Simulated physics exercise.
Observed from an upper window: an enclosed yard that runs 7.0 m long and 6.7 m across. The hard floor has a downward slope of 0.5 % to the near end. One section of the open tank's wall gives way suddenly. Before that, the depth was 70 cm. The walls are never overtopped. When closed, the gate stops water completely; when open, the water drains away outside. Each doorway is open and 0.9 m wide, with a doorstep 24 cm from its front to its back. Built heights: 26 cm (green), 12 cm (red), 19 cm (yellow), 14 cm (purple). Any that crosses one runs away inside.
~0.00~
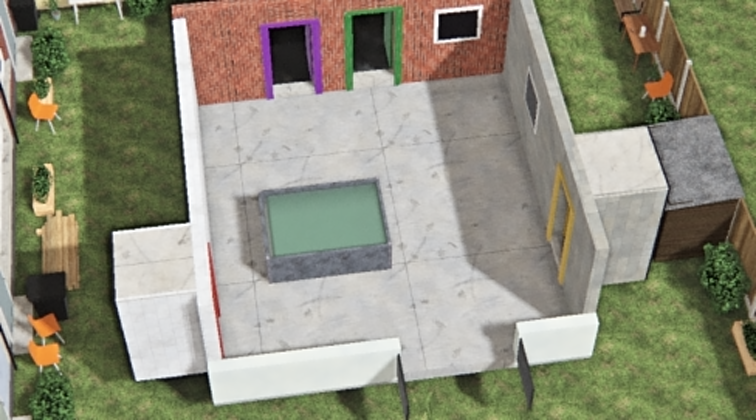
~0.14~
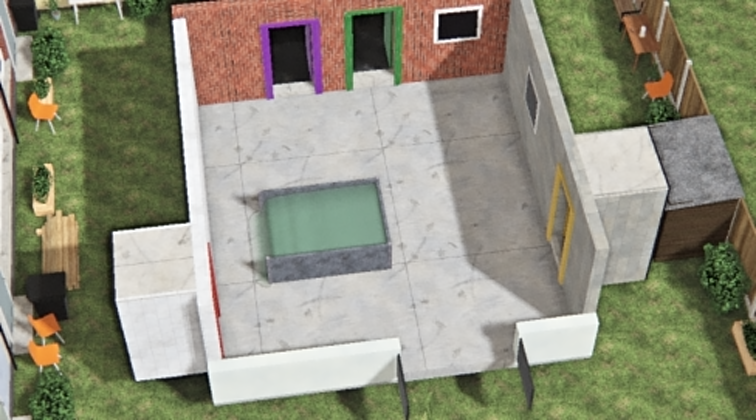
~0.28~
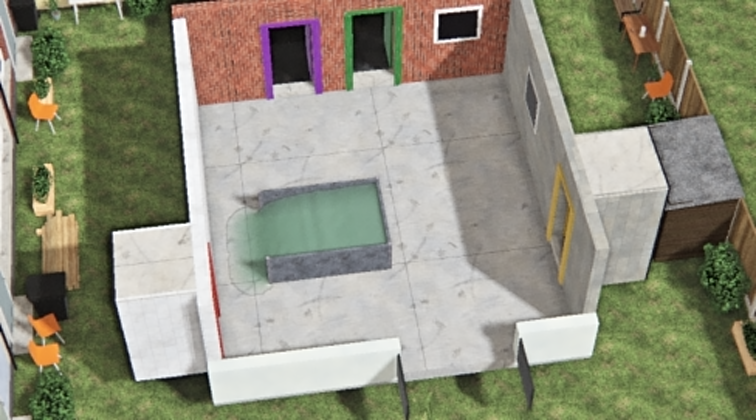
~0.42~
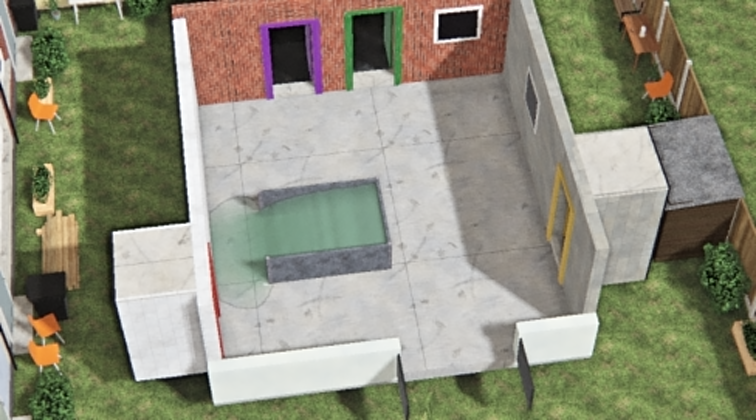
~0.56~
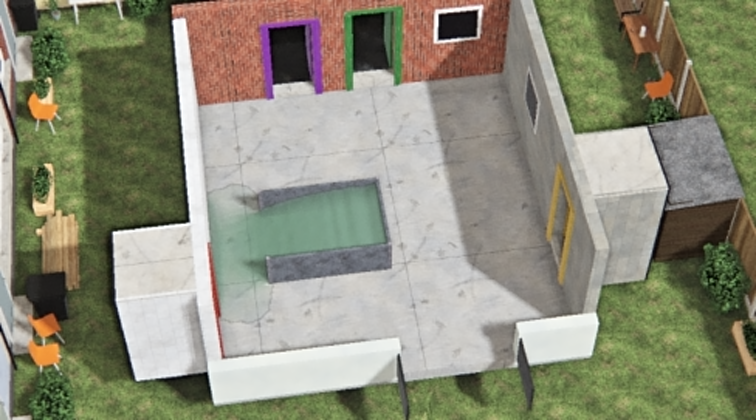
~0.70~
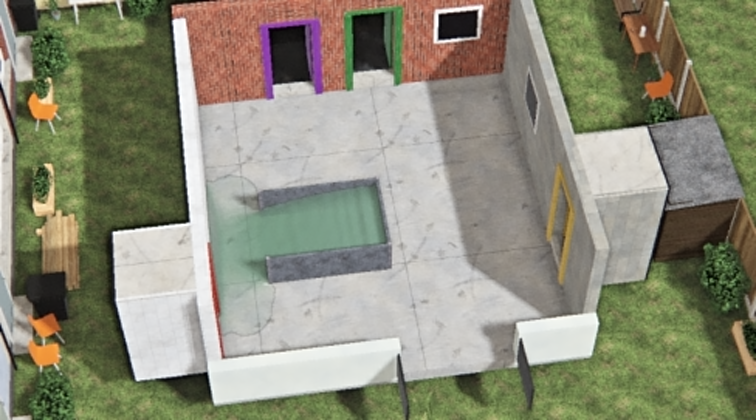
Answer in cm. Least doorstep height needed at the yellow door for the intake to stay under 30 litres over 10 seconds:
6.5 cm or so.
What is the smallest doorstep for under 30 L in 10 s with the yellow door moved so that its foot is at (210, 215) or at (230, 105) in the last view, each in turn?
You'd want roughly 32 cm there first, then roughly 21 cm.
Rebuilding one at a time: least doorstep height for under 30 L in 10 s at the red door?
Red door, minimum about 11.5 cm.
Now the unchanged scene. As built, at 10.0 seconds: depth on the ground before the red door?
Depth: Near 6.0 cm.
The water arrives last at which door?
Yellow.
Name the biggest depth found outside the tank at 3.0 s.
Max depth: About 34 cm.
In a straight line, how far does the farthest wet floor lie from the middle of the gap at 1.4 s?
Near 3.6 m, more or less.
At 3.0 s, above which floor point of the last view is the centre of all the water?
Look at about (276, 246) in the last view.
After 1.4 s water covers 15 % of the floor, deepest (50 cm) near (223, 258); it has not reached the yellow door.
After 3.0 s water covers 35 % of the floor, deepest (34 cm) near (235, 383); it has not reached the yellow door.
After 10.0 s water covers 95 % of the floor, deepest (12 cm) near (391, 224); 8 cm at the yellow door, 0 litres in over its 19 cm doorstep.
At the yellow door as built, the water arrived by 4.5 s and peaked near 12 cm at 4.8 s.
With a doorstep of 6 cm, 41 litres would have come in within the 10 s; with 8.5 cm, 10 litres. So under 30 litres takes about 6.5 cm.
